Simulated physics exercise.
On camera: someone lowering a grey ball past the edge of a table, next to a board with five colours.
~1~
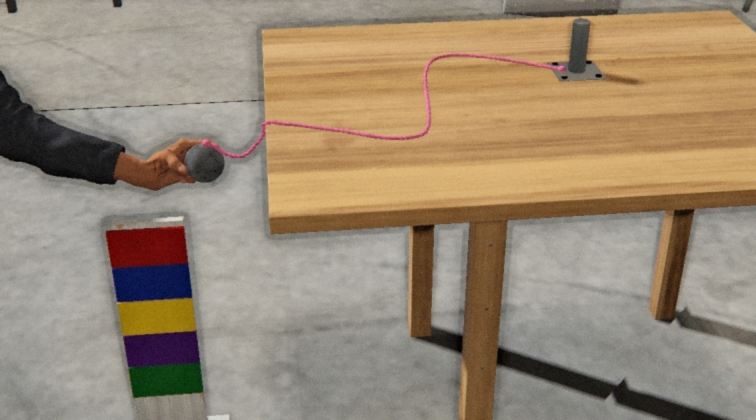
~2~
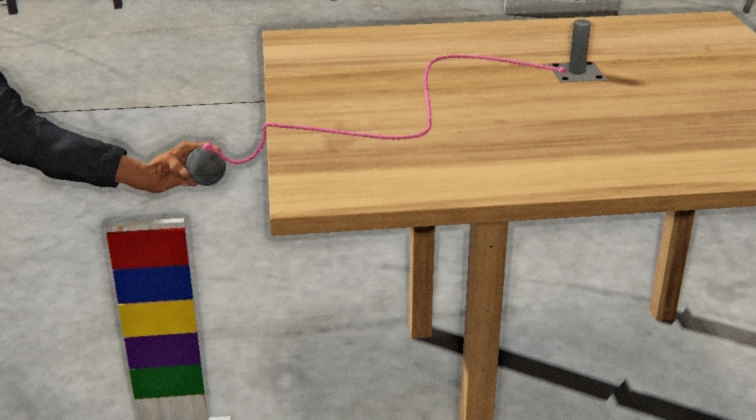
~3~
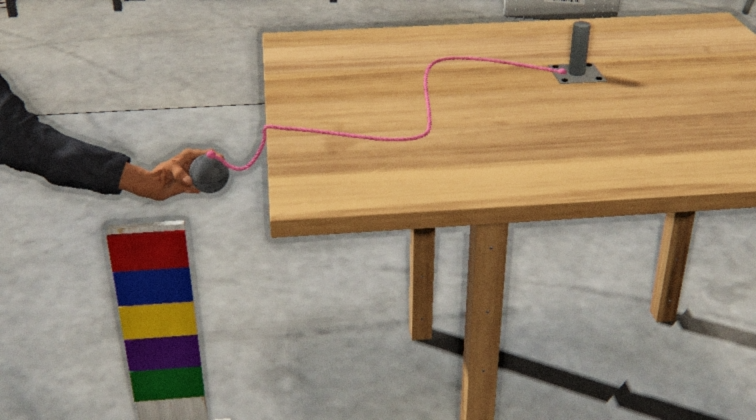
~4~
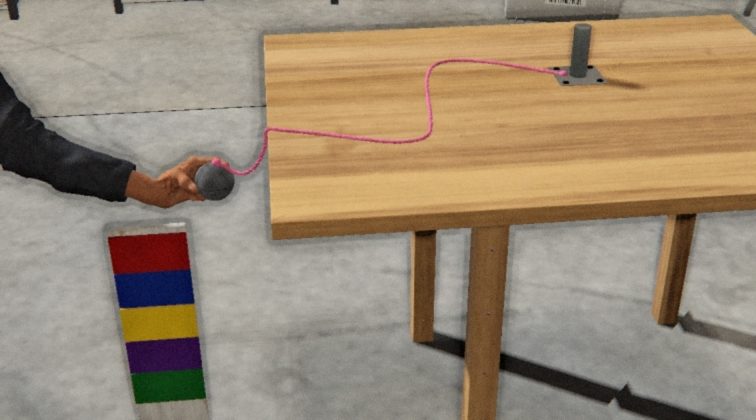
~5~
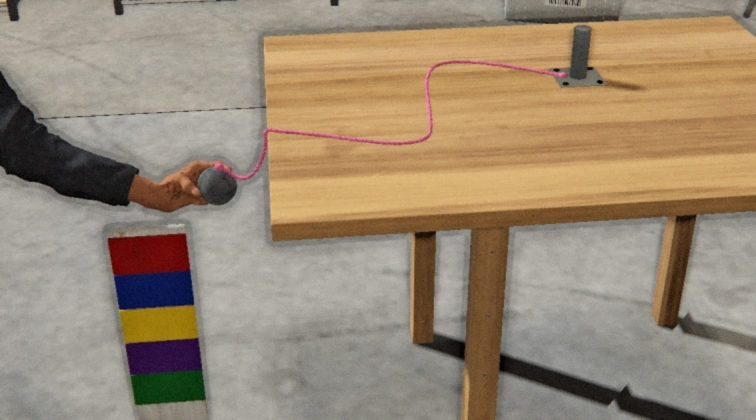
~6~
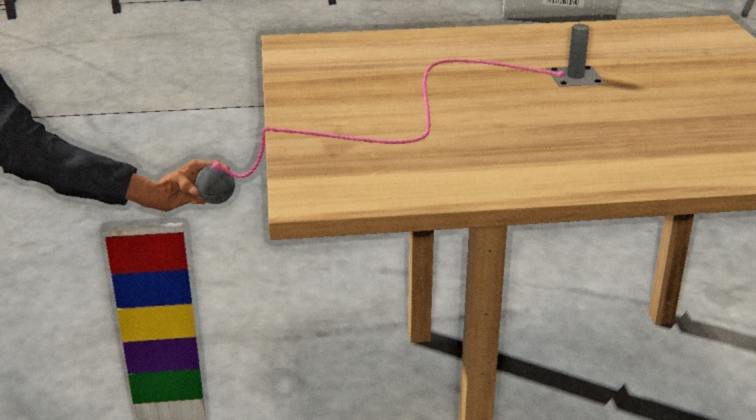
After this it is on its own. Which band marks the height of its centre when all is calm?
Its centre hangs level with the purple band.
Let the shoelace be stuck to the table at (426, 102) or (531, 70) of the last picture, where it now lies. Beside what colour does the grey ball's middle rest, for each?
Try by try: Blue; purple.
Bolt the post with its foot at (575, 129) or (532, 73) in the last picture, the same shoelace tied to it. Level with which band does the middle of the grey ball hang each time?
Taking them in turn: Green; green.
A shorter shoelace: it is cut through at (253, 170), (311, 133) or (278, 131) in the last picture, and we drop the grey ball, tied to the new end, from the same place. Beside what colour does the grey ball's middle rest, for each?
In that order: Yellow; red; blue.
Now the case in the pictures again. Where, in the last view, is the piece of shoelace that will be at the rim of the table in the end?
Near (427, 135).
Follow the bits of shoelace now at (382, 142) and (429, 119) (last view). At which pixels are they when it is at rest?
At (266, 143), then (296, 93).
Soon after, ball near (306, 319); level with purple.
Then, ball near (268, 307); level with purple.
At rest, ball near (281, 313); level with purple. Its middle rests at the purple band.
